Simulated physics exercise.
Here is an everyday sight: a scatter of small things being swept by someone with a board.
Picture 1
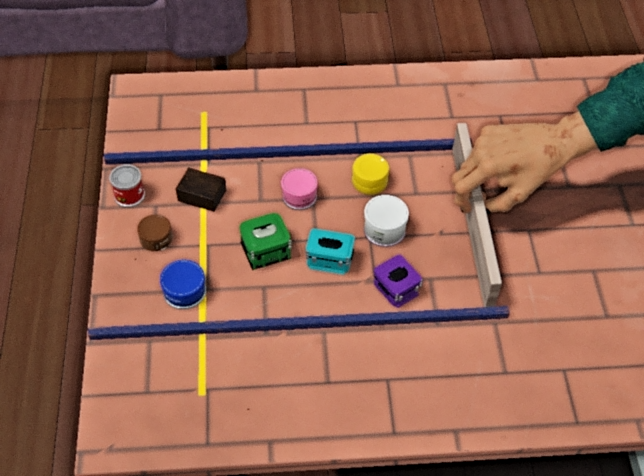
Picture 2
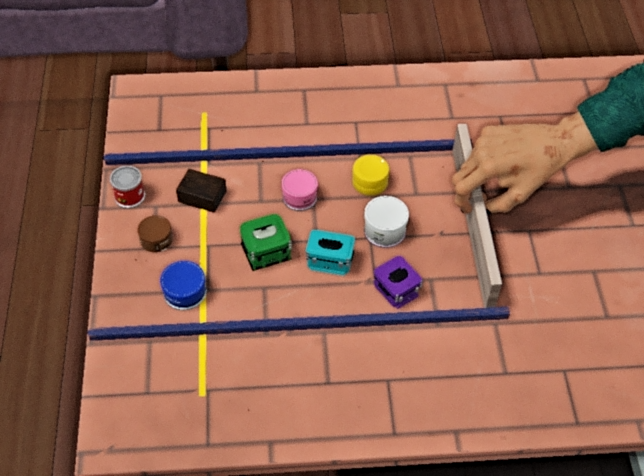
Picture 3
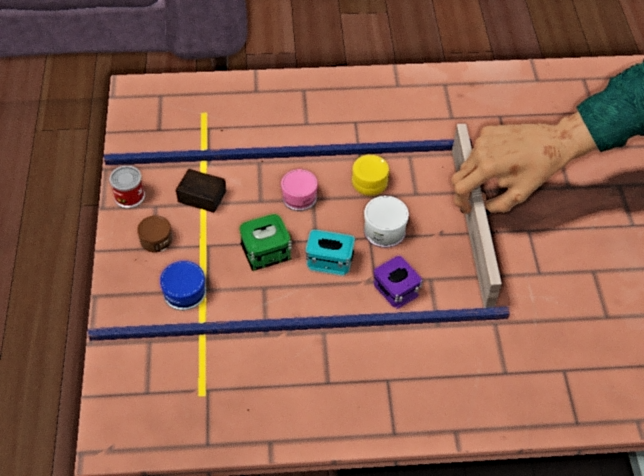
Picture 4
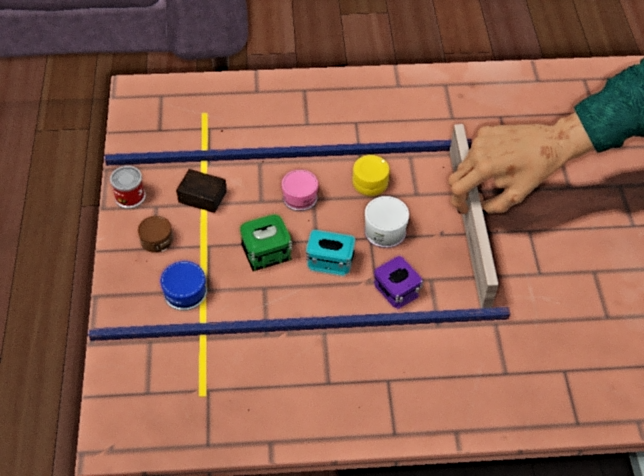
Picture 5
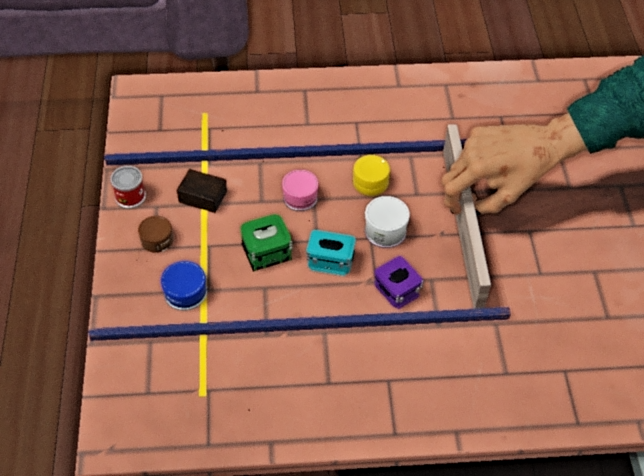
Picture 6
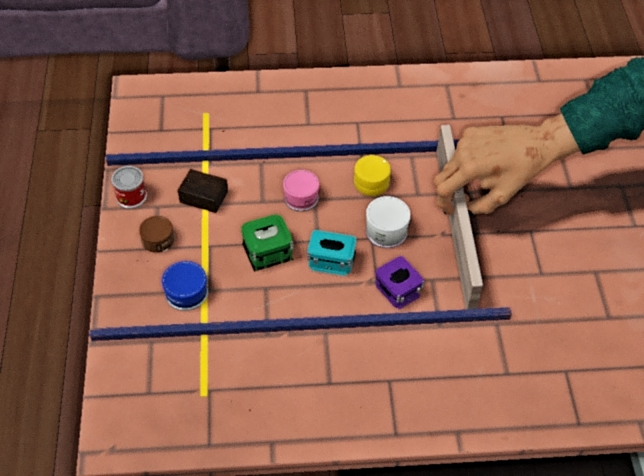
A hand slides a board slightly left toward scattered small colorful containers, which stay still.
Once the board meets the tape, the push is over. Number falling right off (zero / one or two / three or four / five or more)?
The pieces that topple off will total nothing.
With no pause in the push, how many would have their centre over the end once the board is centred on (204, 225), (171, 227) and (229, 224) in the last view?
0; 1; 0.
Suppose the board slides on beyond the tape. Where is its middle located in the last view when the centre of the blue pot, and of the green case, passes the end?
(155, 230) and (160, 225), roughly.
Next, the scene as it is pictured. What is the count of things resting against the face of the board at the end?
4.
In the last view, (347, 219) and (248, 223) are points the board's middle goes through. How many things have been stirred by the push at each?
Counts: 6 and 8.
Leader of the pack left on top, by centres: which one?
Red pot.
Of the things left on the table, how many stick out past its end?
So the number is 0.
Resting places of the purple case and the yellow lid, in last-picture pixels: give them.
Reading them off: First (187, 305); then (187, 179).
A little later, none off yet; red pot at rest near (129, 187); brown tub at rest near (157, 234); blue pot at rest near (185, 286).
When it is over, the number that fall off is zero.
